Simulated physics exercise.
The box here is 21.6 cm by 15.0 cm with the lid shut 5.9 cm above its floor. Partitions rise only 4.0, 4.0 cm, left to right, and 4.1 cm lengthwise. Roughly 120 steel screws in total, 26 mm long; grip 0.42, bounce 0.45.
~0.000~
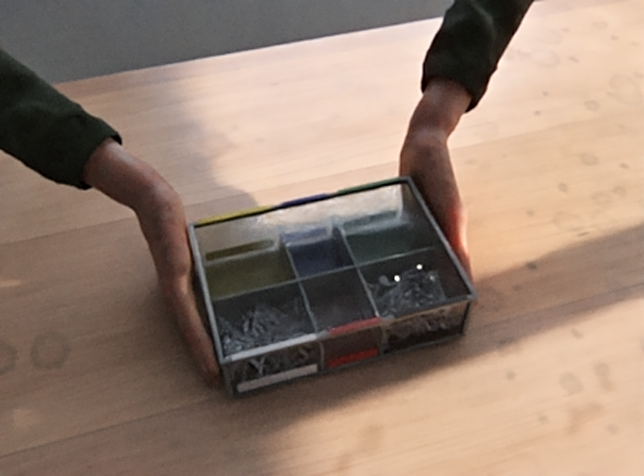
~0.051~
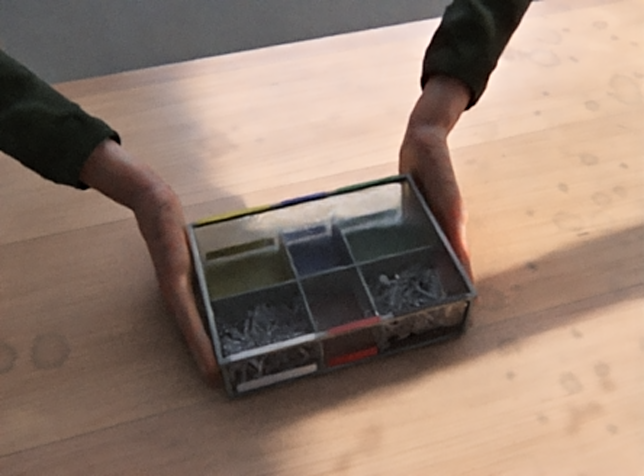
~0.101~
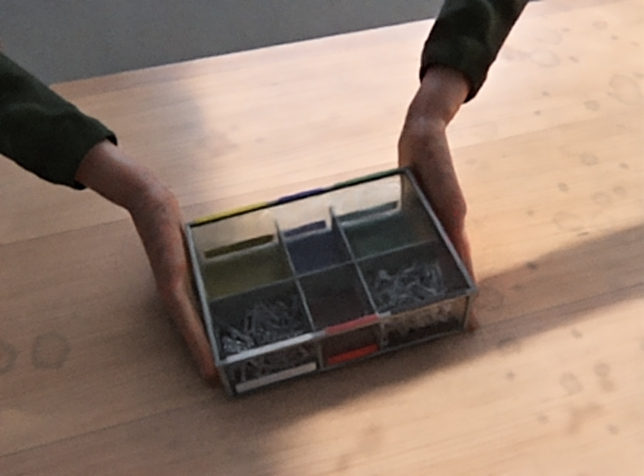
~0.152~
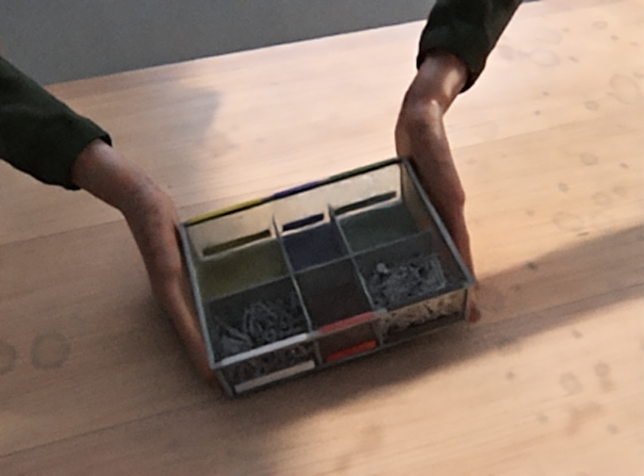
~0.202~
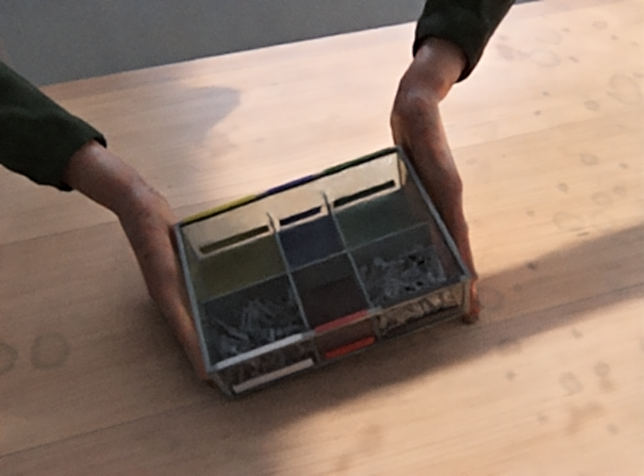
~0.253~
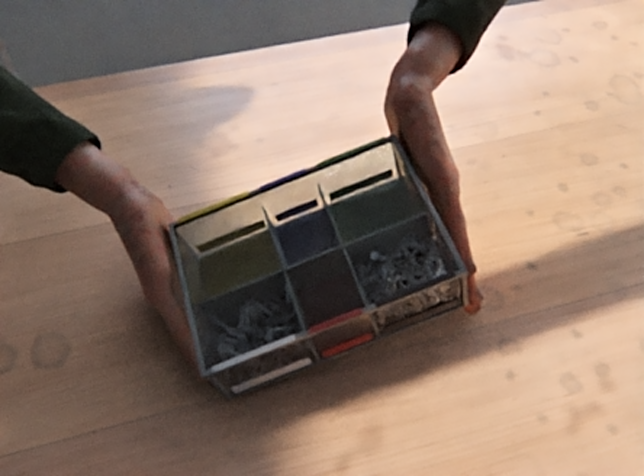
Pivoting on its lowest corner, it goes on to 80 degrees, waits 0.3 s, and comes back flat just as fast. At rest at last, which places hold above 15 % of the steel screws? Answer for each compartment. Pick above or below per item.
Red = below; blue = below; green = below; yellow = below; white = above; black = above.
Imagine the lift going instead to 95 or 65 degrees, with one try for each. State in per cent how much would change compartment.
Around 5 and 0 in a hundred, respectively.
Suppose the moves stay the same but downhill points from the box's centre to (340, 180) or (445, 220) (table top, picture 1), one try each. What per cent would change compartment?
About 15 per cent on the first try and 15 per cent on the second.
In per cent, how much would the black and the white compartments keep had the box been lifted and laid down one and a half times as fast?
Per cent - black: 50; white: 50.
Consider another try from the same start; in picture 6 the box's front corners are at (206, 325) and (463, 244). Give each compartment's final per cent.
So it works out as red at 0 percent, blue at 5 percent, green at 0 percent, yellow at 10 percent, white at 40 percent and black at 45 percent.
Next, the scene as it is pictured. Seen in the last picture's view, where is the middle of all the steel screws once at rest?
(285, 345).
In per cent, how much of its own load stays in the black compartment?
Around 80 percent stays put.
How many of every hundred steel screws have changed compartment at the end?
10 per cent, roughly.
After 1.29 s, tilt 80 degrees; red 5 %, white 45 %, black 50 %.
Then, at 1.98 s, tilt 41 degrees; white 50 %, black 50 %.
After 2.71 s, tilt 0 degrees; white 50 %, black 50 %.
At rest (3.1 s), red 0 %, blue 0 %, green 0 %, yellow 0 %, white 50 %, black 50 %.
